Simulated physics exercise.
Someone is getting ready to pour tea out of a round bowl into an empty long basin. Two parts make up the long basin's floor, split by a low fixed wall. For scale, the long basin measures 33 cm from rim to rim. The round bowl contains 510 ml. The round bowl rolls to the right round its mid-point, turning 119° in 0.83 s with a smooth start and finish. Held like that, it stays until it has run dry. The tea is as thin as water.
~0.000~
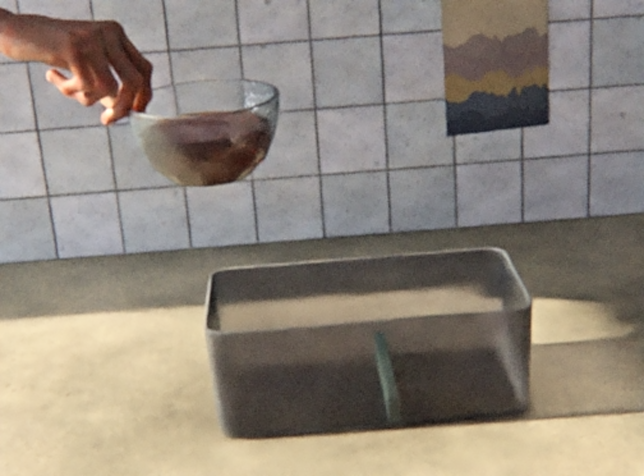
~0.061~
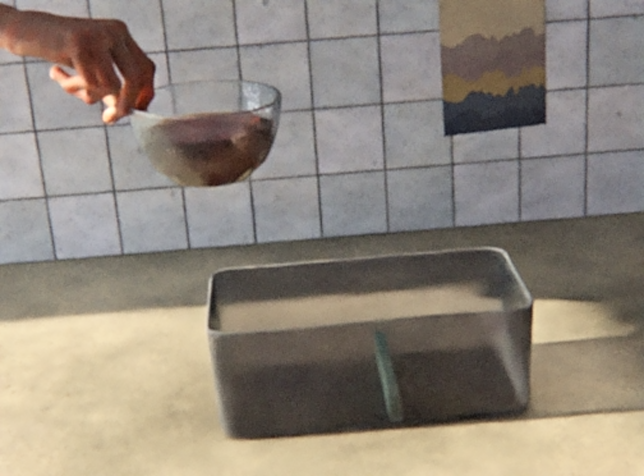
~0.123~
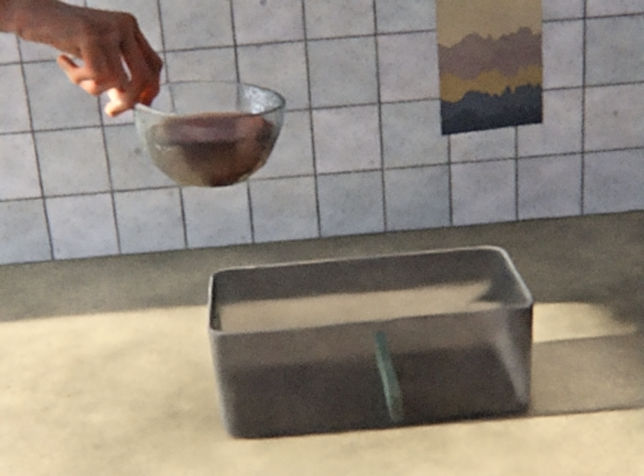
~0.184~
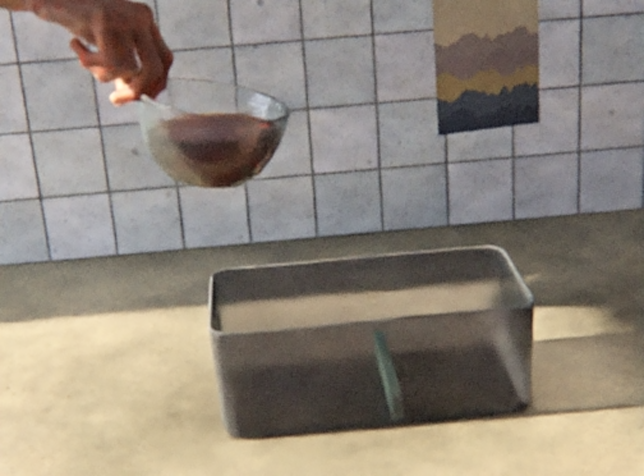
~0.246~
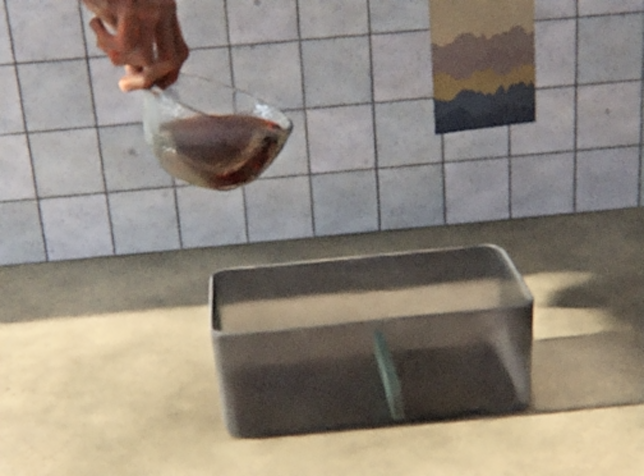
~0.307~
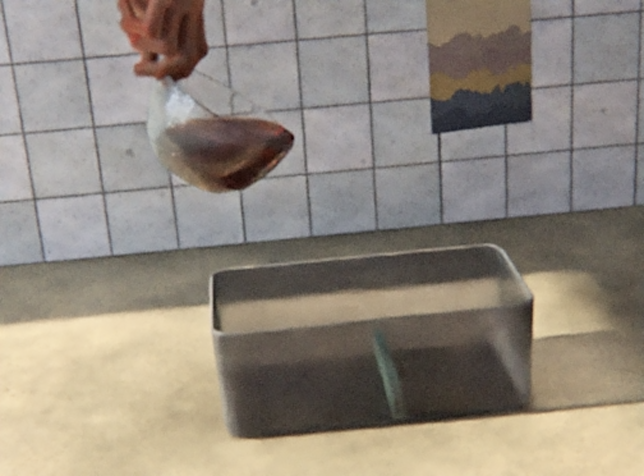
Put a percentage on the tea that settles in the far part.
Roughly 12 per cent ends up there.
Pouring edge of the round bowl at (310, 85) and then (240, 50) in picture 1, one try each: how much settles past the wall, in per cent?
Respectively 45 and 20 %.
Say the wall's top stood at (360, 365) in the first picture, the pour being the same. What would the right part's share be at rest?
That would be about 40 in a hundred, I'd say.
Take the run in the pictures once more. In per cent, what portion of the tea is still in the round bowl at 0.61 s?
I'd estimate some 16 % remains.
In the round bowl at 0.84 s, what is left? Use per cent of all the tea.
Near 0 percent, more or less.
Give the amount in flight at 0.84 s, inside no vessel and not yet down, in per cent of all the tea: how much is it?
Airborne fraction: Approx. 6 %.
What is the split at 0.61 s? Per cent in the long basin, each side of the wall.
Roughly 36 sits left and 1 sits right.
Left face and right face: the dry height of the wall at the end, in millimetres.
The left comes to roughly 12 mm and the right to roughly 26 mm.
After 0.61 s the tilt is 100° and 16 per cent is still to pour, 35 is left of the wall and 1 right of it.
After 0.84 s the tilt is 119° and 0 per cent is still to pour, 86 is left of the wall and 8 right of it.
After 1.07 s the tilt is 119° and 0 per cent is still to pour, 86 is left of the wall and 12 right of it.
After 1.33 s the tilt is 119° and 0 per cent is still to pour, 85 is left of the wall and 12 right of it.
In the end 85 per cent lies left of the wall, 12 right of it and 3 outside.
